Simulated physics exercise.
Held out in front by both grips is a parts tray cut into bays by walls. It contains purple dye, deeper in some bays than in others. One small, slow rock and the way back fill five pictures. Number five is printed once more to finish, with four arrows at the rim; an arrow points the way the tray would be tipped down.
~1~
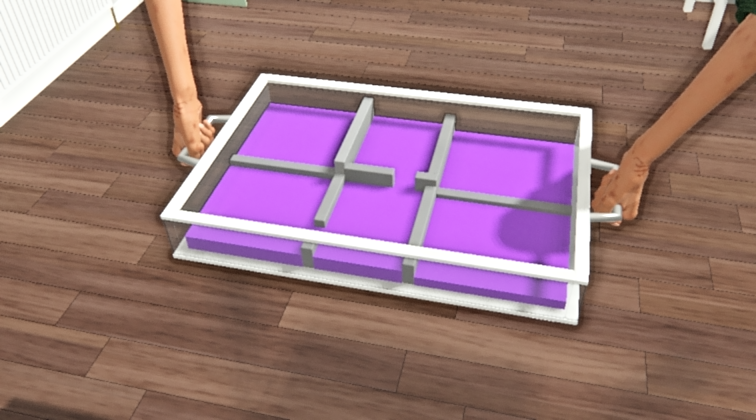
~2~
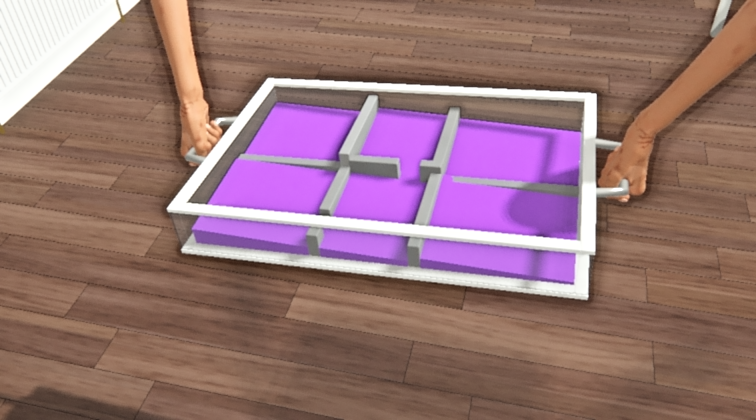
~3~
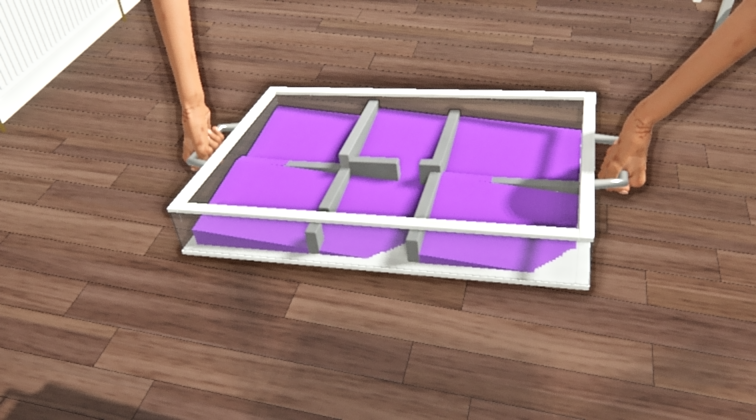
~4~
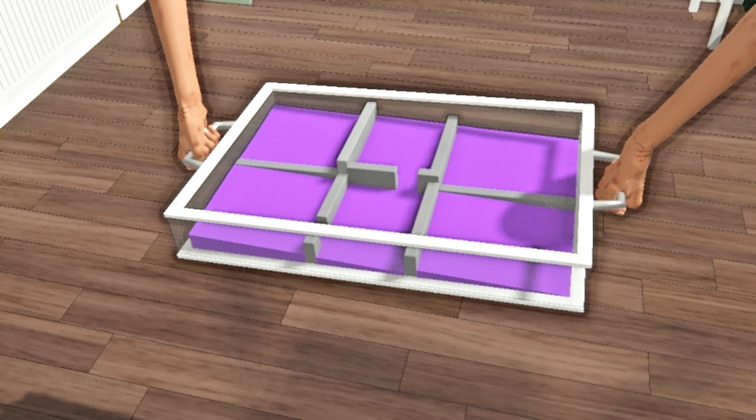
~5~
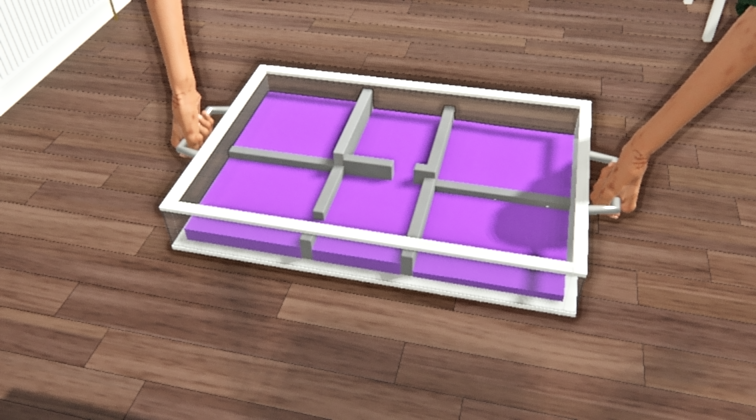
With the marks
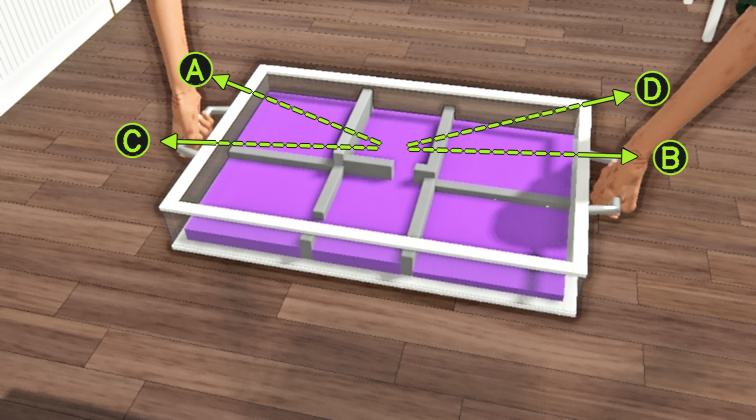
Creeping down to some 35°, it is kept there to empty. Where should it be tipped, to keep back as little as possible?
Arrow D.
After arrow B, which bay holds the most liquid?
The back right bay.
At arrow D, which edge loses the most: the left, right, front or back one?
The right rim.
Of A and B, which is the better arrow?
A.
In lime, A ends at (217, 78); B ends at (631, 156); C ends at (166, 141); D ends at (624, 95).
For arrow A, about 27 % stays in the tray, the largest part in the back left bay.
For arrow B, about 42 % stays in the tray, the largest part in the back right bay.
For arrow C, about 37 % stays in the tray, the largest part in the front left bay.
For arrow D, about 21 % stays in the tray, the largest part in the back right bay.
